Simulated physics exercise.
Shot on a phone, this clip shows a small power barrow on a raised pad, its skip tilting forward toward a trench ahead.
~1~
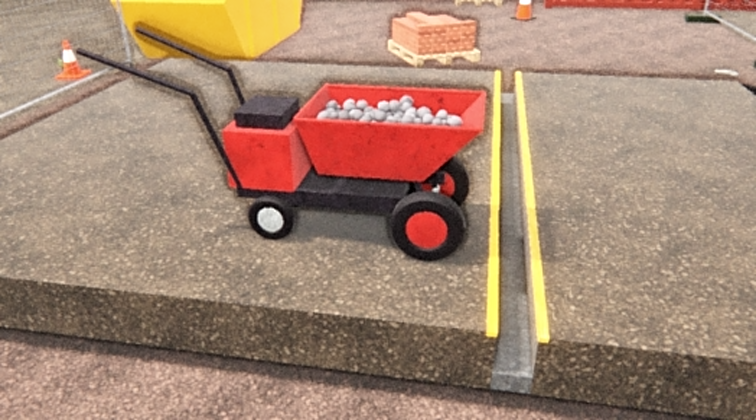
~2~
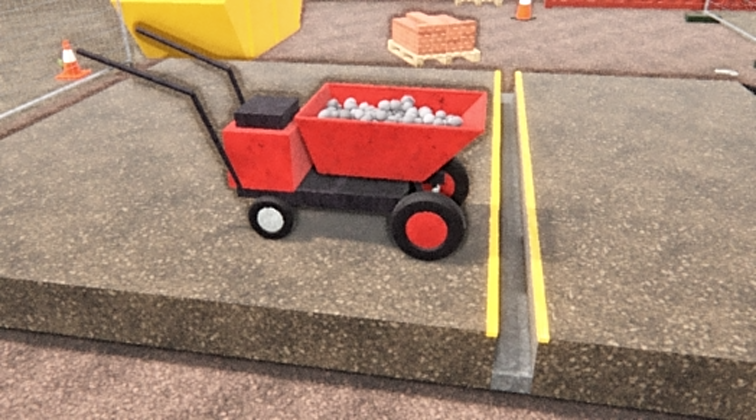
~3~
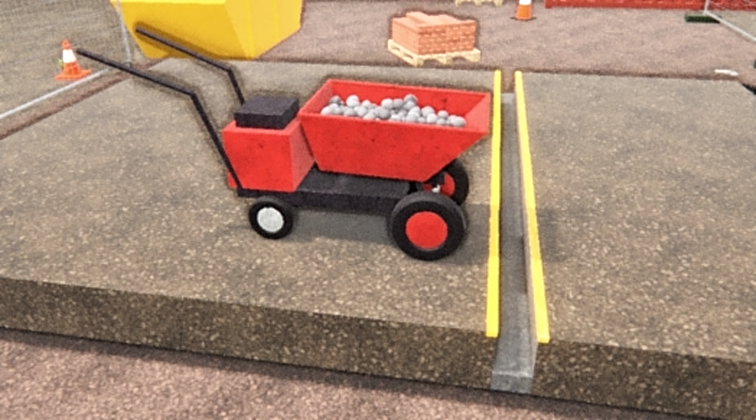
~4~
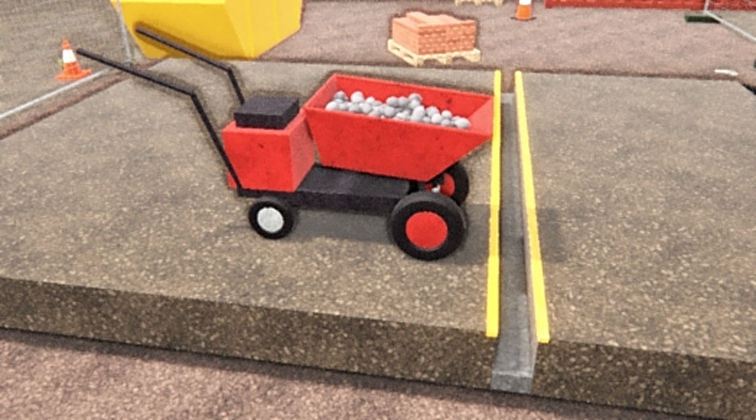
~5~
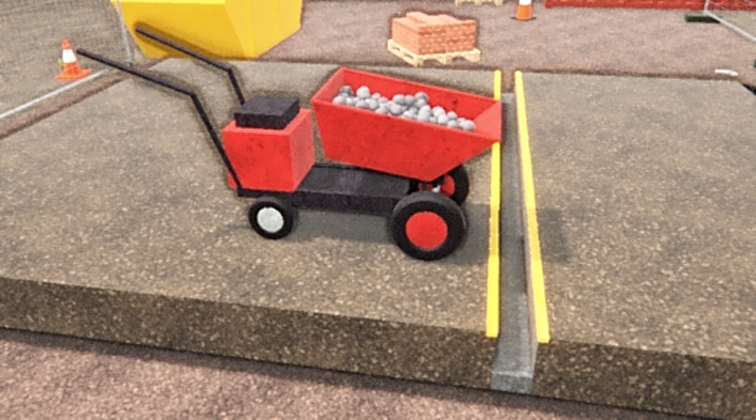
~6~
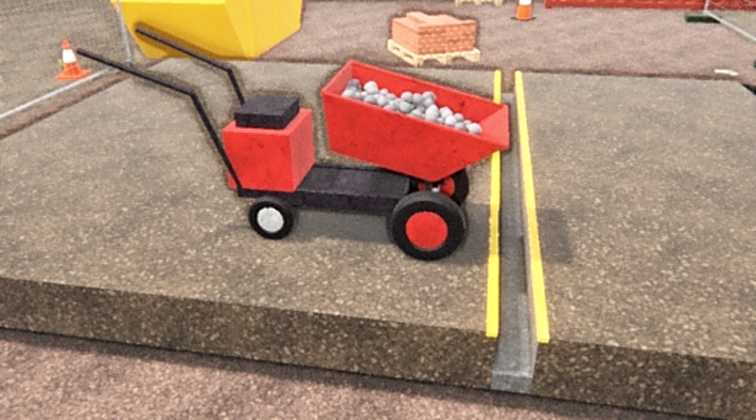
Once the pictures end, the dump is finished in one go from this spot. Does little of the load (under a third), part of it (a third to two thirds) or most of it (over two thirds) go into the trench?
Little of it goes into the trench.
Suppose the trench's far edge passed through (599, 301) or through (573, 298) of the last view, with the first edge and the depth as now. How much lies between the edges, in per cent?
80 %, then 40 %.
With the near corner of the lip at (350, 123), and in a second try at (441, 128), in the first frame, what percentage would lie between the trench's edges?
About 40 per cent, then about 40 per cent.
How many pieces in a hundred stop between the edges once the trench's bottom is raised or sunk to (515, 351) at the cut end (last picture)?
Around 0 per cent.
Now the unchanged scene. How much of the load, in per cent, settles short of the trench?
Share of load: Near 0 %.
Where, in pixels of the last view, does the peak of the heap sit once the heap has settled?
Roughly (590, 231).
Just after the last frame, skip tipped well over; every one in the skip.
A moment on, skip tipped steeply; the larger part in the skip; roughly a quarter beyond it; just a few falling.
Further on, skip tipped right over; about a tenth in the skip; just a few in or heaped over the trench; the larger part beyond it.
When it is over, skip tipped right over; about a tenth in the skip; just a few in or heaped over the trench; almost all beyond it.
